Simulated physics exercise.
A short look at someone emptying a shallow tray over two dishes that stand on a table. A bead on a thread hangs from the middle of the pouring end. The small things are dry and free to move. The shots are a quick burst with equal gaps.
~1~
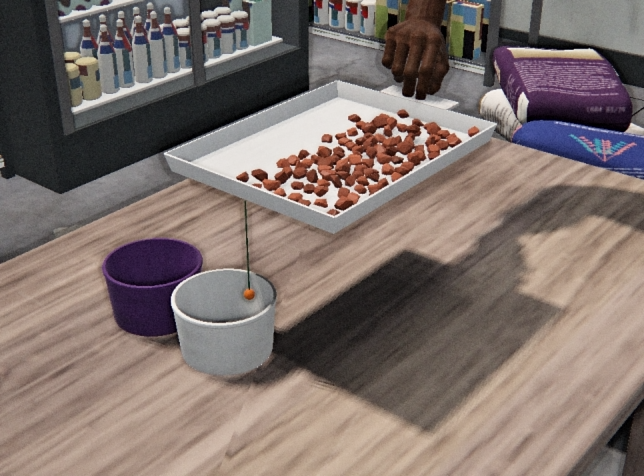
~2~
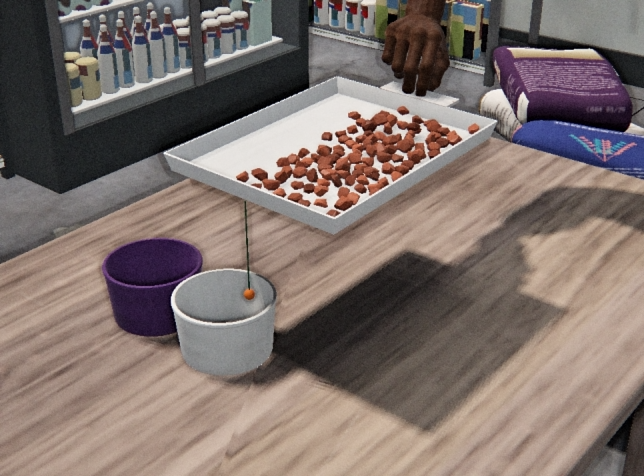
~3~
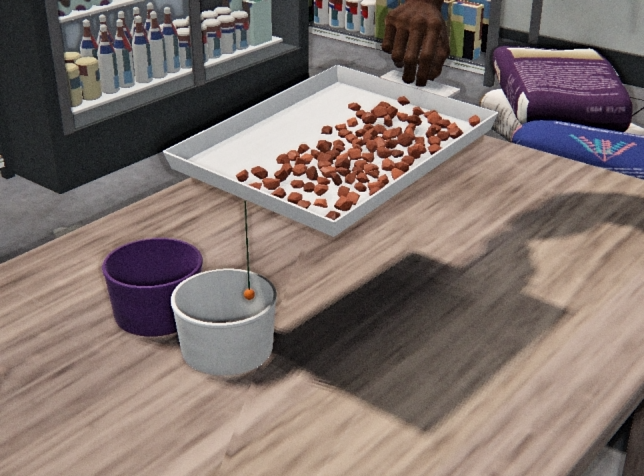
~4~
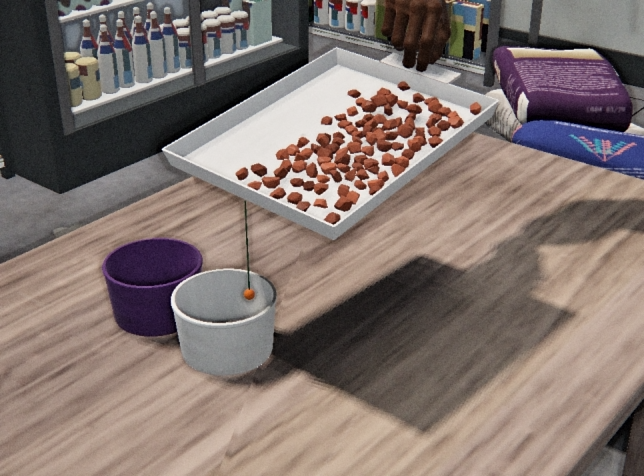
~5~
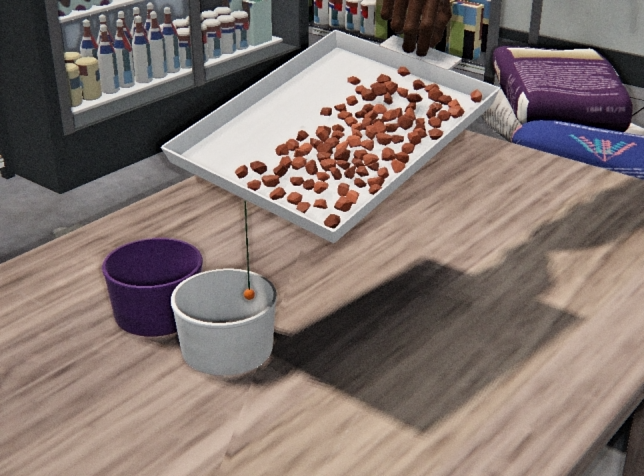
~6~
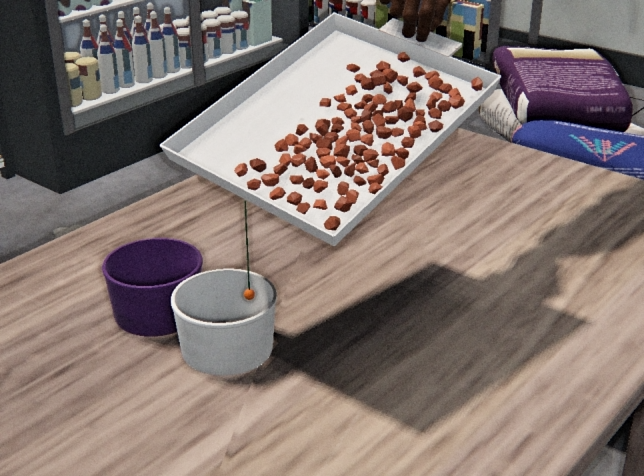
A hand gradually raising the far end of a shallow white tray of reddish-brown chunks above a purple dish and a white dish.
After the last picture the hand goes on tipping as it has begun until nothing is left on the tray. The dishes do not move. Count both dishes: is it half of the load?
Together they catch only the smaller part.
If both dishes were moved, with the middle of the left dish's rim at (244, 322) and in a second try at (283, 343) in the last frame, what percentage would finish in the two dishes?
In turn 90 and 90 in a hundred.
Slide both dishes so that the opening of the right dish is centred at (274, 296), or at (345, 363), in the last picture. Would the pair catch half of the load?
The first try: Not half. The second: Over half.
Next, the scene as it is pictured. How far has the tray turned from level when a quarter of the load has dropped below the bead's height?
At about 80°.
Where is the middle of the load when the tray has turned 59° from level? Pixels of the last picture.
Around (324, 190).
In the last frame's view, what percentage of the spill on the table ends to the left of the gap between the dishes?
About 0 per cent.
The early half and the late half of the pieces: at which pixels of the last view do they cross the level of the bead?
Early half (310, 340), late half (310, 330).
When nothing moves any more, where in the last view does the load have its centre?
Around (307, 424).
Just after the last frame, tray tipped steeply; every one on the tray.
A moment on, tray tipped right over; roughly a quarter on the tray; roughly two thirds outside both; about a tenth in the air.
Further on, tray tipped past a quarter turn; every one outside both.
When it is over, tray tipped past a quarter turn; not one in the right dish; not one in the left dish; every one outside both.
